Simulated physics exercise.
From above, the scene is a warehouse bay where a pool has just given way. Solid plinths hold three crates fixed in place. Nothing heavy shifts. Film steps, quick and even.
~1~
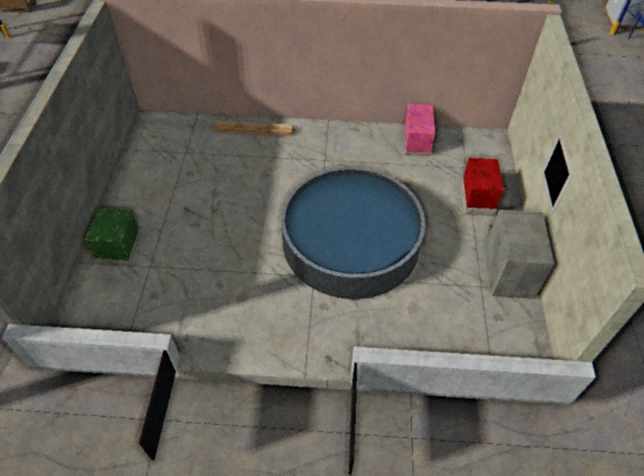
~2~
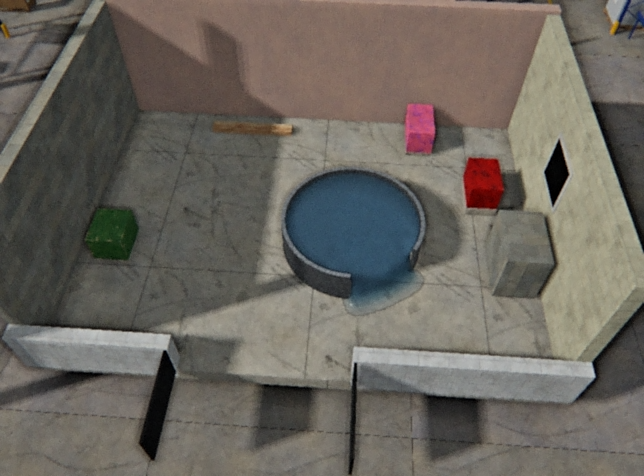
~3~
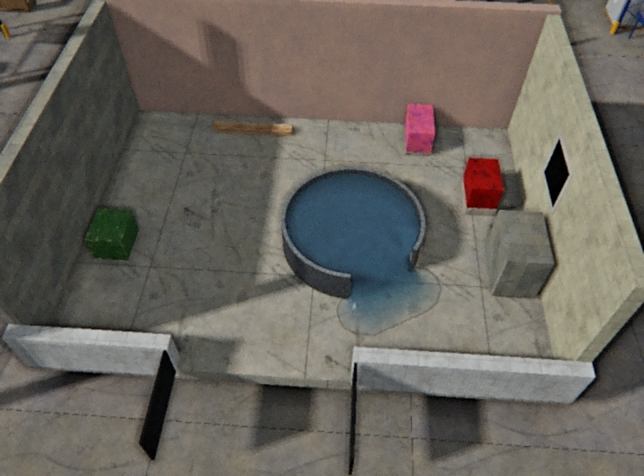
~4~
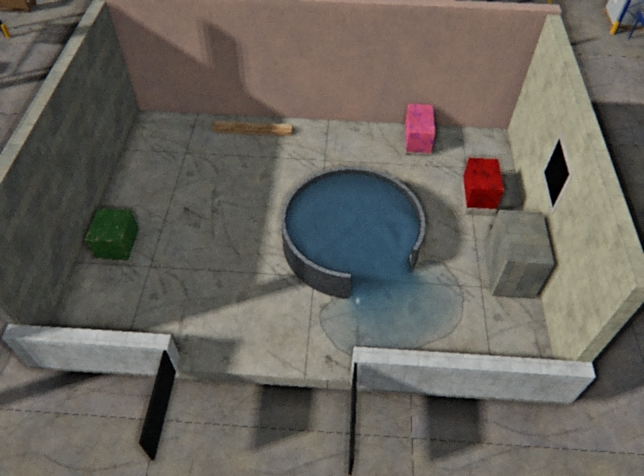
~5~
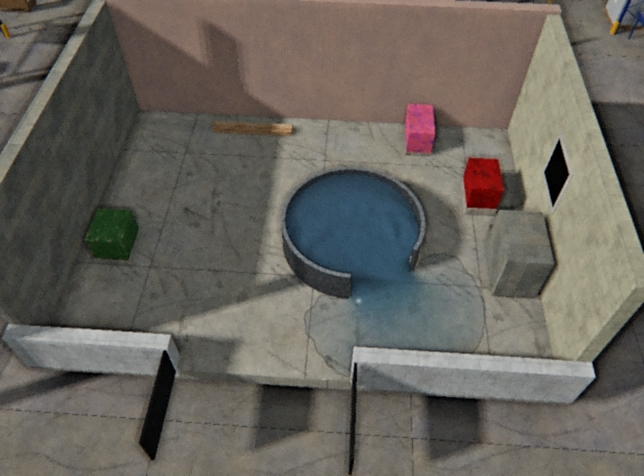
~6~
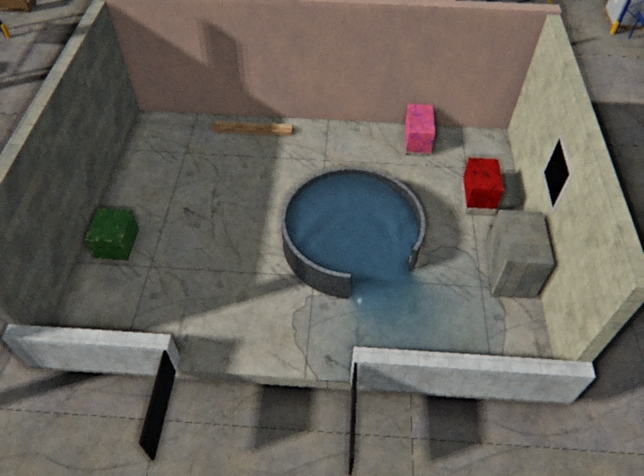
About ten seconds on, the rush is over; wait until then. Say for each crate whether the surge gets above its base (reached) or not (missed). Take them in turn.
Pink crate: Reached. Green crate: Spared. Red crate: Spared.
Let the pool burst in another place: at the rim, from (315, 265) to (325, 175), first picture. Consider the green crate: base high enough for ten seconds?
As far as I can tell, the green crate is overrun.
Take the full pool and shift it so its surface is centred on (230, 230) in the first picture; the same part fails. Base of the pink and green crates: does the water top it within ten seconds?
Well, the pink crate holds out, and the green crate holds out too.
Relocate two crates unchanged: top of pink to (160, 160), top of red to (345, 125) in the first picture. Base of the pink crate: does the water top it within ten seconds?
The pink crate: Not reached.
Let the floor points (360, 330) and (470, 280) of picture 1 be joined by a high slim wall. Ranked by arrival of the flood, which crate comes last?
My answer: The one in green.
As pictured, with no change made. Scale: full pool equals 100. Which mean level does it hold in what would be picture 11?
It works out to roughly 72 percent.
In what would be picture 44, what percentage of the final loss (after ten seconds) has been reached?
Close to 60 per cent.
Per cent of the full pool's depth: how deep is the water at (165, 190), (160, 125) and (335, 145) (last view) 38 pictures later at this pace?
Around 0, 0 and 0 %.
A moment on, water covers 15 % of the floor; the pink crate not reached, the green crate not reached, the red crate not reached.
Next, water covers 20 % of the floor; the pink crate not reached, the green crate not reached, the red crate not reached.
Then, water covers 35 % of the floor; the pink crate not reached, the green crate not reached, the red crate water round its plinth.
Later, water covers 55 % of the floor; the pink crate water round its plinth, the green crate water round its plinth, the red crate water round its plinth.
In the end, water covers 80 % of the floor; the pink crate was topped, the green crate stayed above the water, the red crate stayed above the water.
